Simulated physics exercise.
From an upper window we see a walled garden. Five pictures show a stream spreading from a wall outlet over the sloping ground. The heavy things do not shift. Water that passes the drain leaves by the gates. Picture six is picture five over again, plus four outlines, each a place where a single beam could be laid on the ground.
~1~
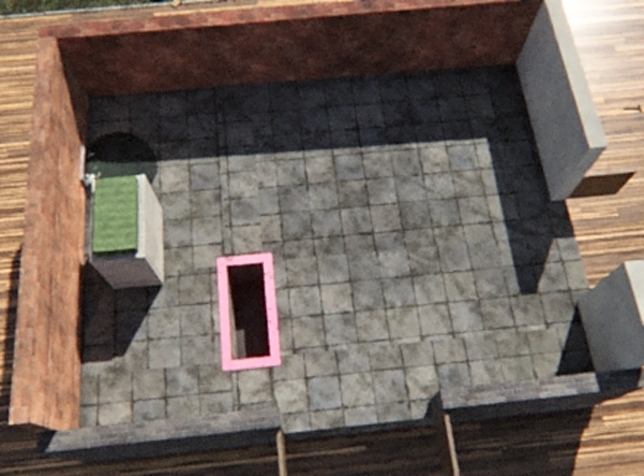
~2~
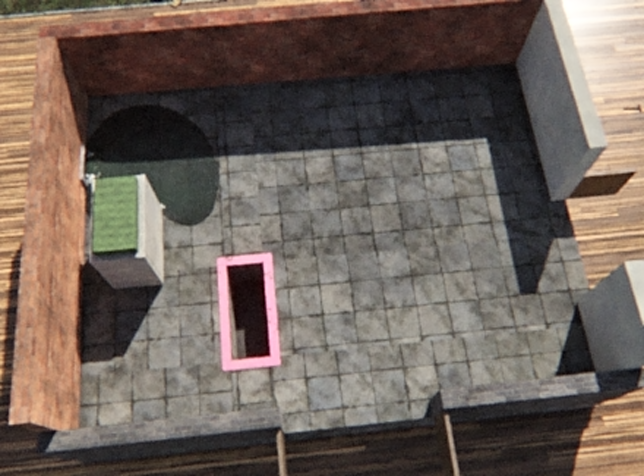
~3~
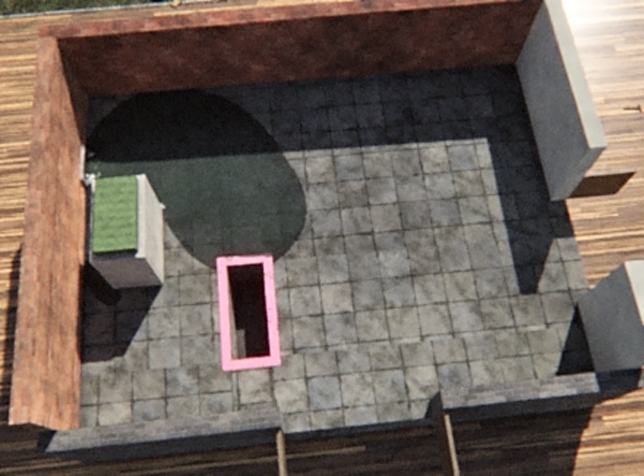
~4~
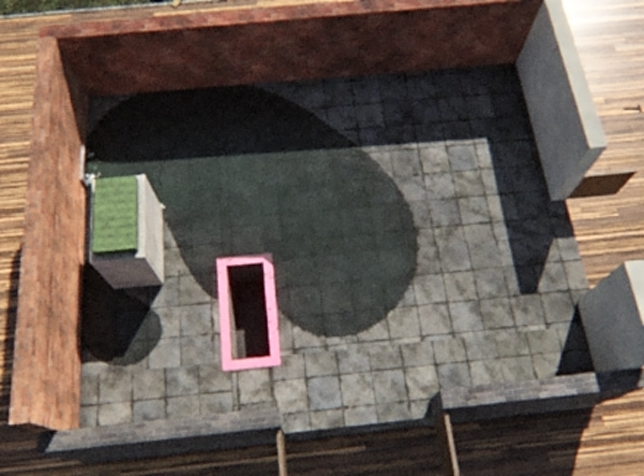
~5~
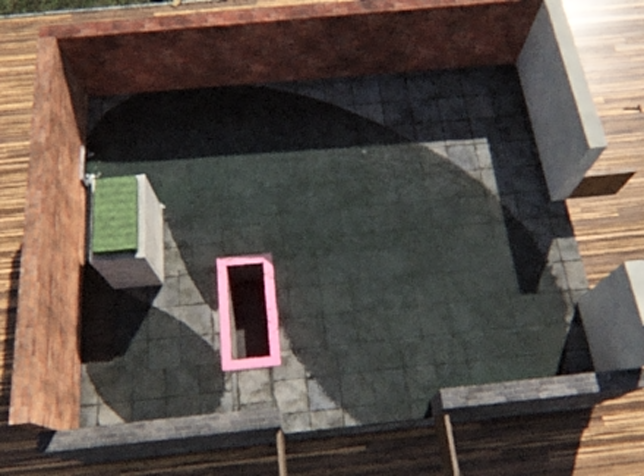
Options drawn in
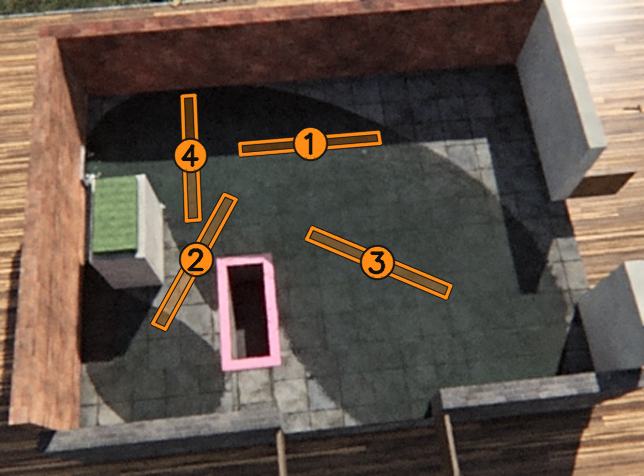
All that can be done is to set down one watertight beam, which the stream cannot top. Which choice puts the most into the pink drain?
Go for 4.
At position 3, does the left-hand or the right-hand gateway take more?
More leaves on the right.
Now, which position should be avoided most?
2.
On the marked copy, 1 from (240, 149) to (379, 137); 2 from (159, 326) to (230, 196); 3 from (309, 233) to (448, 291); 4 from (193, 220) to (188, 95).
With 1, about 14 % of the stream goes into the pink drain, about 86 % out by the gates.
With 2, next to none of the stream goes into the pink drain, about 99 % out by the gates.
With 3, about 14 % of the stream goes into the pink drain, about 86 % out by the gates.
With 4, about 45 % of the stream goes into the pink drain, about 50 % out by the gates.
